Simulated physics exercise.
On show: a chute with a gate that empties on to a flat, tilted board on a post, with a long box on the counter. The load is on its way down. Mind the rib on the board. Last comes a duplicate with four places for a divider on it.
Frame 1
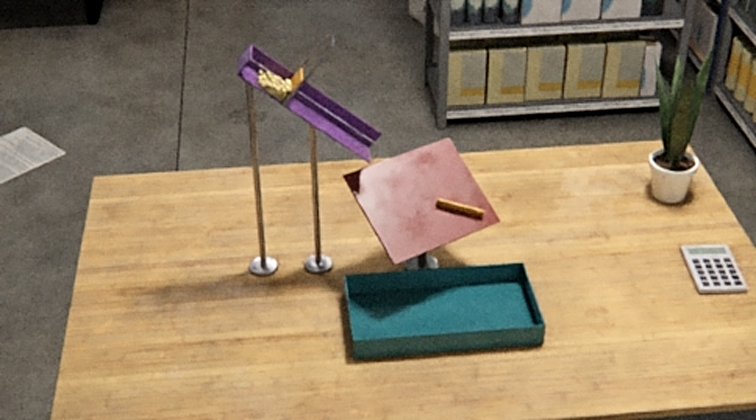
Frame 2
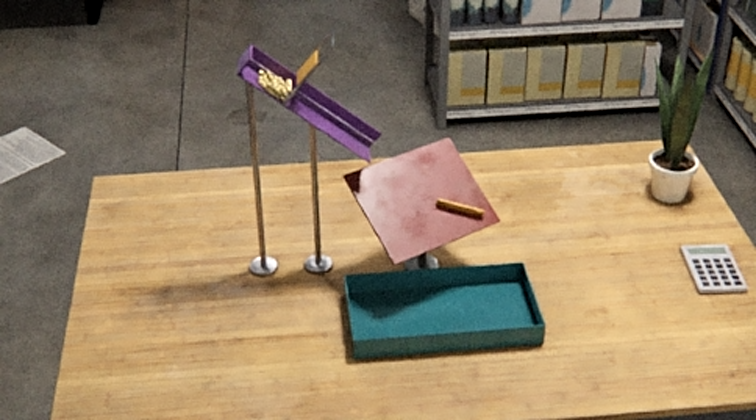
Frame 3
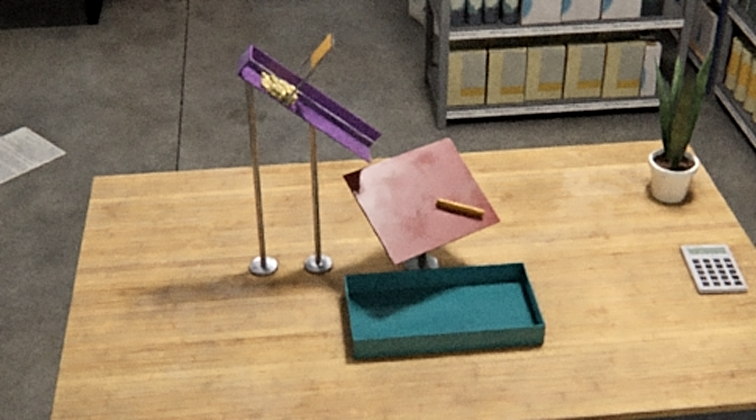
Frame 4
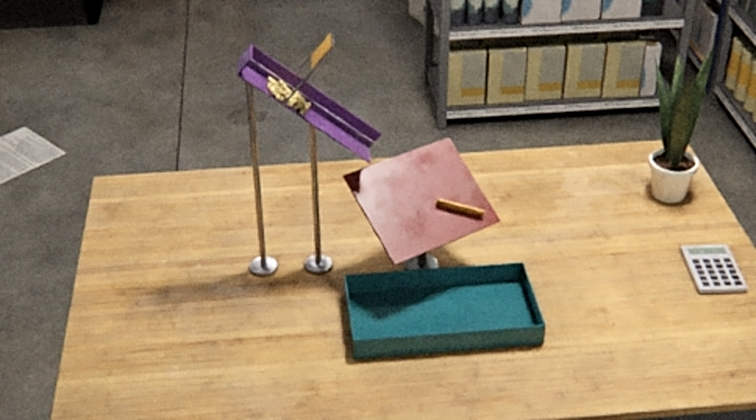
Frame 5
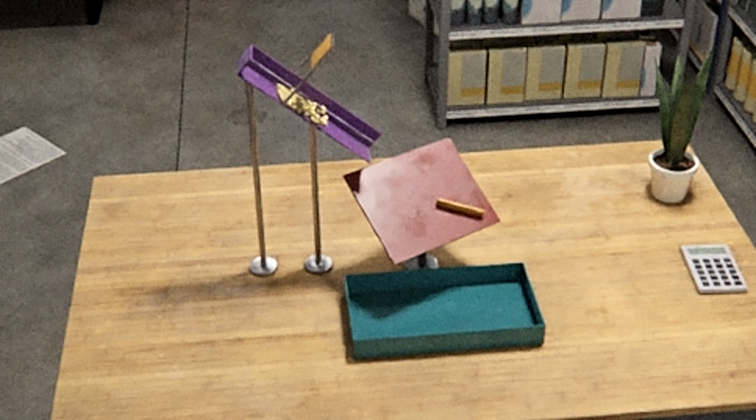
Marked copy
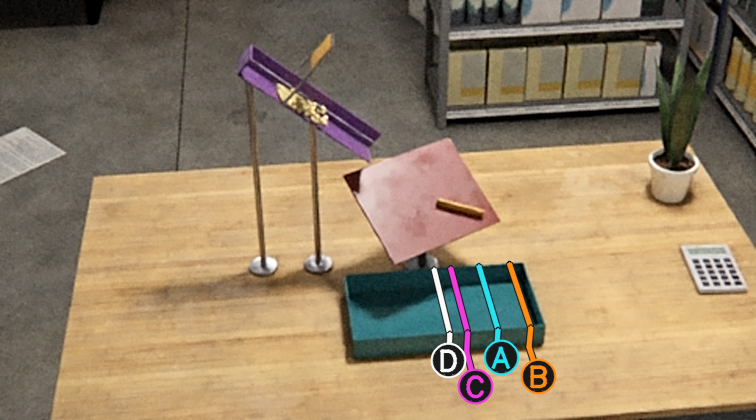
On a pale wooden counter in a storeroom with a grey floor and stocked shelves, seen from above at a steady angle, a purple chute slopes down to the right on two metal posts. Beside it are a tilted pinkish-red board with a short brown rib, a teal box, a potted plant and a calculator. The orange gate swings up, and pale yellow beans slide partway down the chute.
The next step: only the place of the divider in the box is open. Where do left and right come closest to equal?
The best line is A.
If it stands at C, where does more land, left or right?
The right side.
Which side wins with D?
More lands on the right.
On the marked copy, line A crosses the front rim at (497, 329); line B crosses the front rim at (530, 326); line C crosses the front rim at (467, 331); line D crosses the front rim at (449, 333).
With A, of what is caught, about a third on the left of the divider, about two thirds on the right.
With B, of what is caught, nearly all on the left of the divider, a small part on the right.
With C, of what is caught, a stray few on the left of the divider, nearly all on the right.
With D, of what is caught, none on the left of the divider, all on the right.
